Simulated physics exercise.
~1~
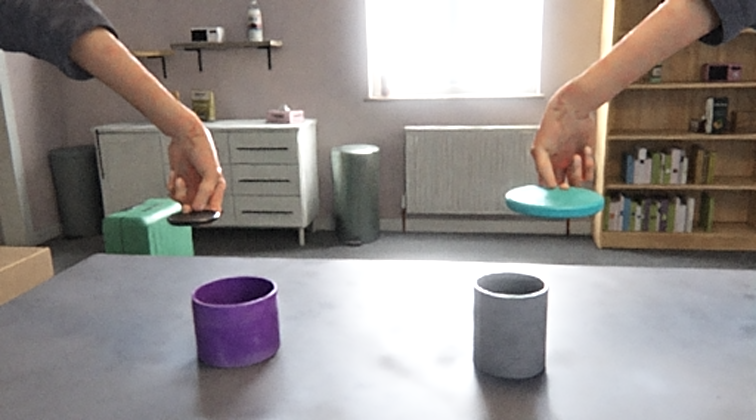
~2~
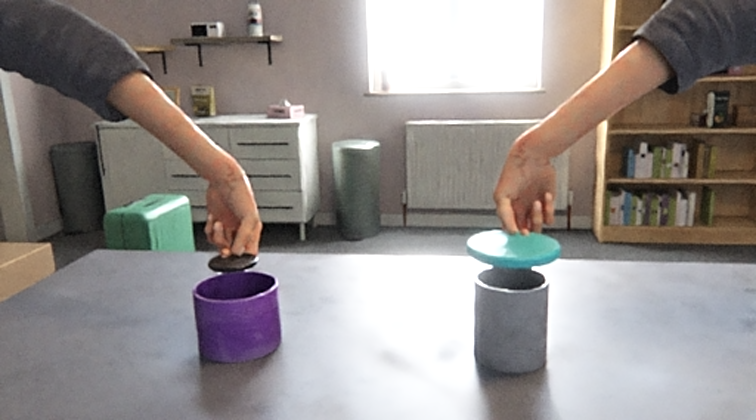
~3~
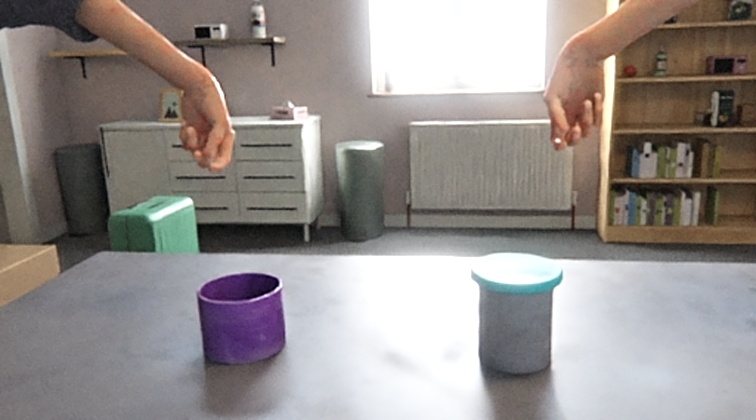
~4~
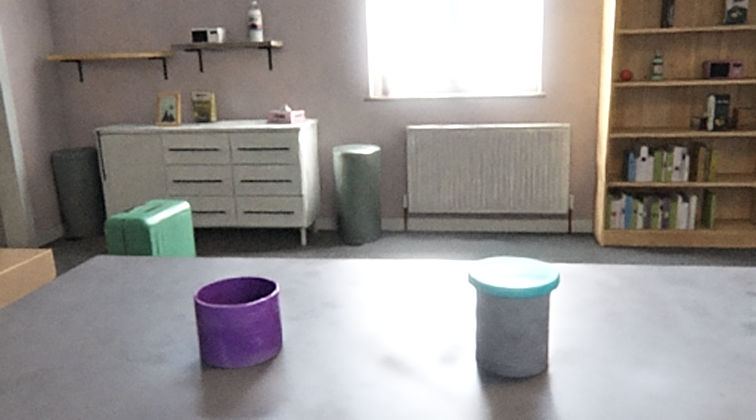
Two hands reach in from either side above a dark table in a bright room with a white cabinet, a radiator and a bookcase behind, seen from across the tabletop by a slightly swaying camera. The left hand holds a small black disc above an open purple cup, and the right holds a wider turquoise disc above a grey cup. Both hands lower the discs toward the rims, then let go and draw back. The turquoise lid rests on the grey cup, while the black one drops inside the purple cup, out of sight, leaving it looking open.
